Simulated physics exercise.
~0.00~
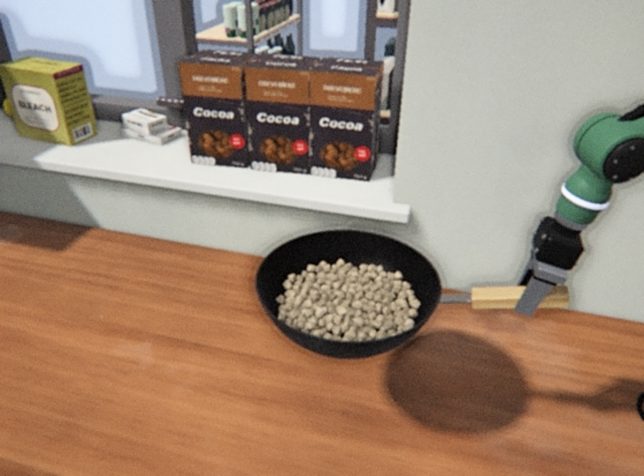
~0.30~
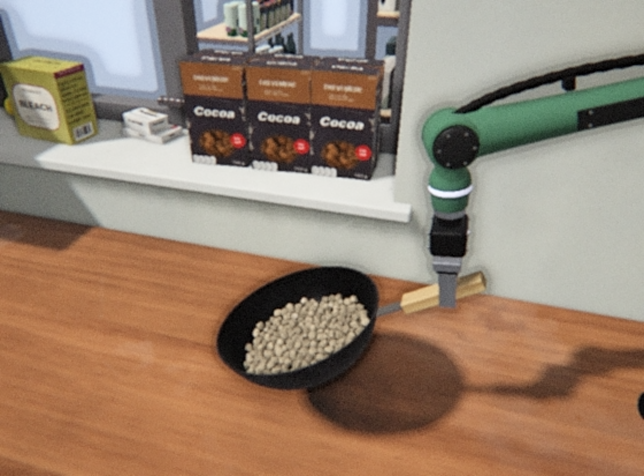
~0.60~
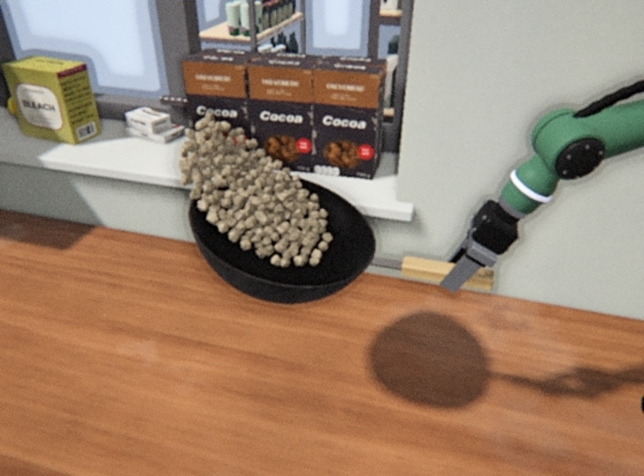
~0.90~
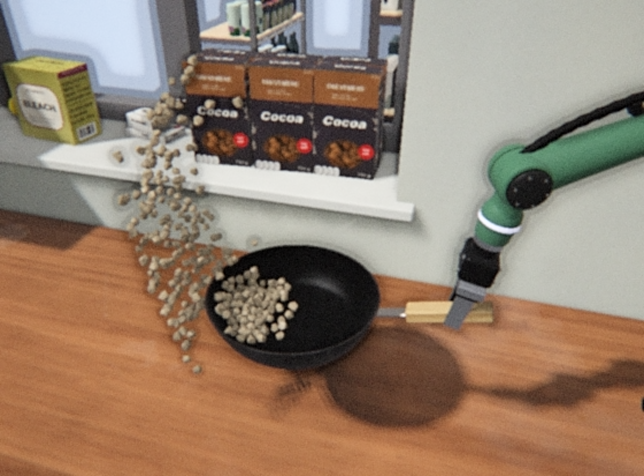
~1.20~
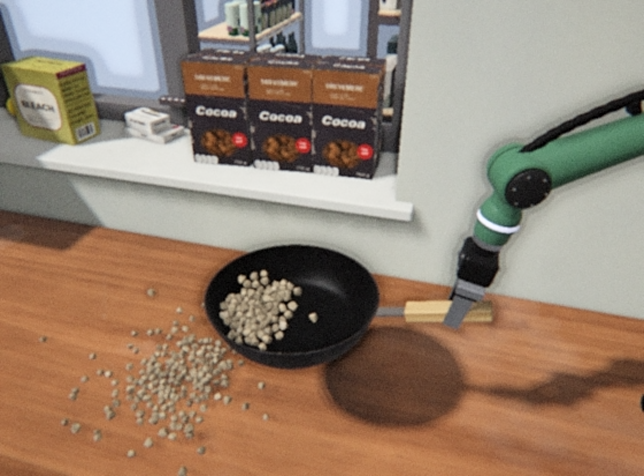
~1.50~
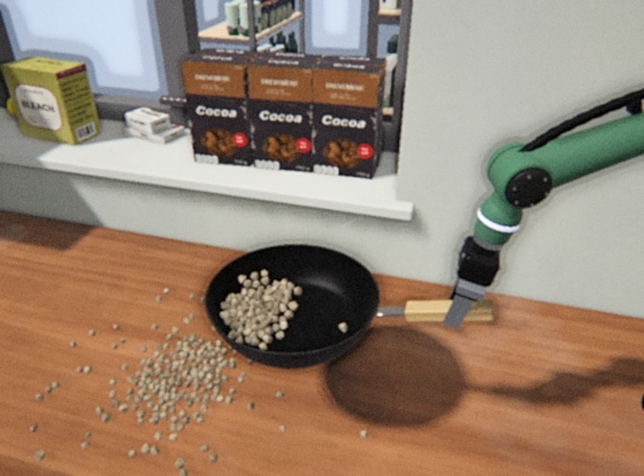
On a wooden counter beside a windowsill lined with cocoa boxes, a green robot arm moved a black frying pan of pebbles left, then jerked it upward, flinging many over the left side, and they ended scattered on the counter while a small heap stayed in the pan.
